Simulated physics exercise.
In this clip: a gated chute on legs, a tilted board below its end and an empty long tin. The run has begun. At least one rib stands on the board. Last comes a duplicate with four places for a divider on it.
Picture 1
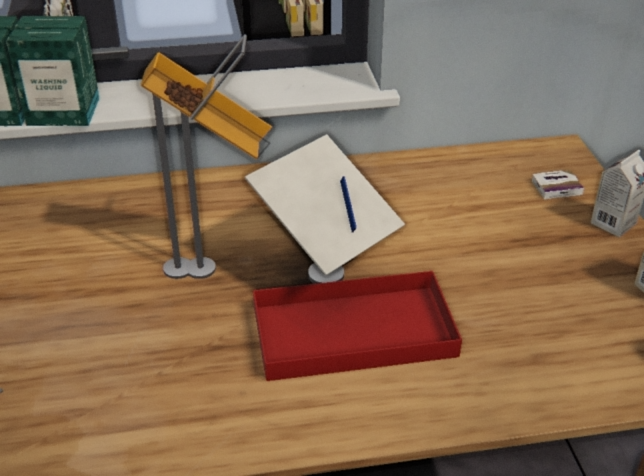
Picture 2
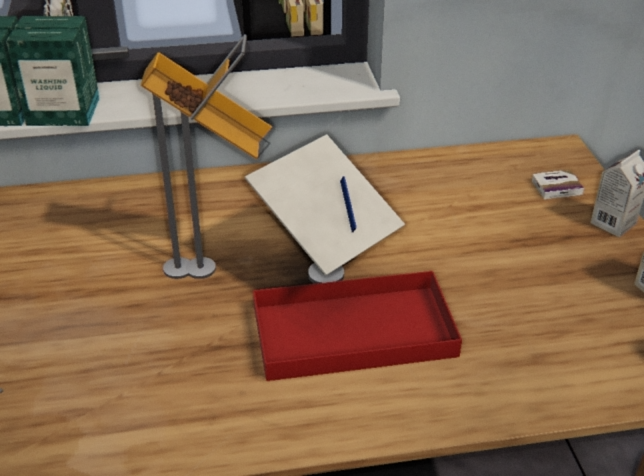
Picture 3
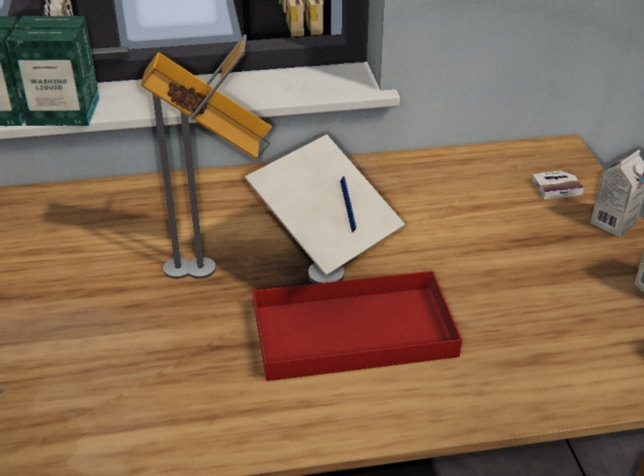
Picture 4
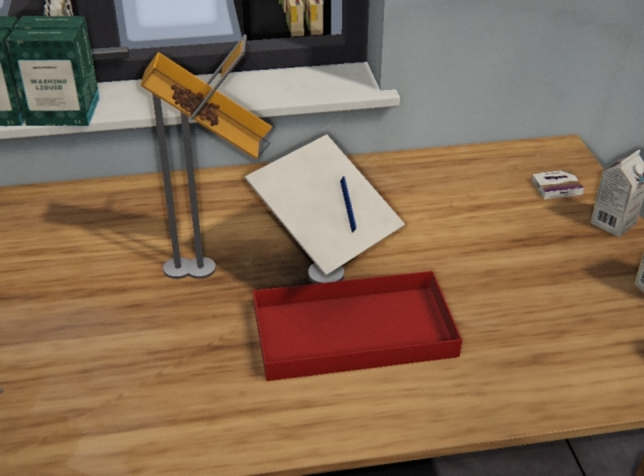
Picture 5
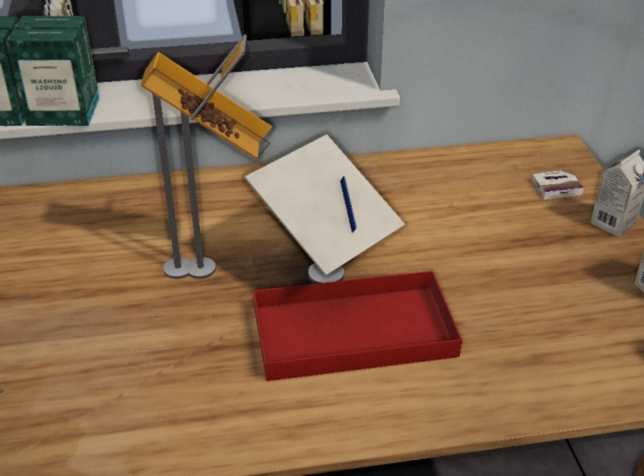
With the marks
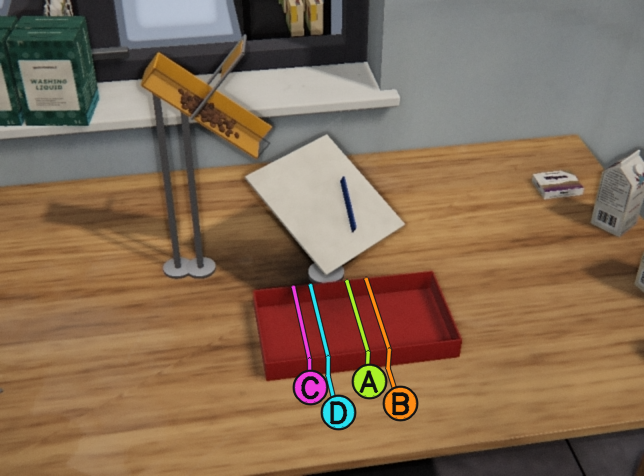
At the start, brown bits sit bunched behind a thin gate in a sloping orange chute on grey legs, above a tilted white board with a blue rib and an empty red tin. The gate swings up, and the bits slide a short way down the chute, spreading out, while everything else stays still.
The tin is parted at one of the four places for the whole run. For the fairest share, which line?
Line B.
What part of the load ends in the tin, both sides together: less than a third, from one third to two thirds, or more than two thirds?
About that: More than two thirds.
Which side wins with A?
The right side.
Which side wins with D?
The right side.
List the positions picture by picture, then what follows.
The first picture shows load behind the gate near (183, 99), bits of dog kibble; lip of the chute near (258, 151), sloping fairly steeply.
The second picture shows middle of the board near (327, 201), tilted gently; middle of its low edge near (367, 248); of its high edge near (288, 155).
The third picture shows front corners of the tin near (266, 363) and (461, 340), empty; front of the load near (203, 108).
The fourth picture shows middle of the load near (195, 101); its front near (217, 122), close to a third of the way to the lip; rib from (344, 176) to (356, 228).
The fifth picture shows middle of the load near (206, 109); its front near (237, 135), close to two thirds of the way to the lip.
On the marked copy, line A crosses the front rim at (367, 351); line B crosses the front rim at (389, 349); line C crosses the front rim at (309, 358); line D crosses the front rim at (328, 356).
If A is chosen, of what is caught, none at all on the left of the divider, the whole lot on the right.
If B is chosen, of what is caught, close to two thirds on the left of the divider, close to a third on the right.
If C is chosen, of what is caught, none at all on the left of the divider, the whole lot on the right.
If D is chosen, of what is caught, none at all on the left of the divider, the whole lot on the right.
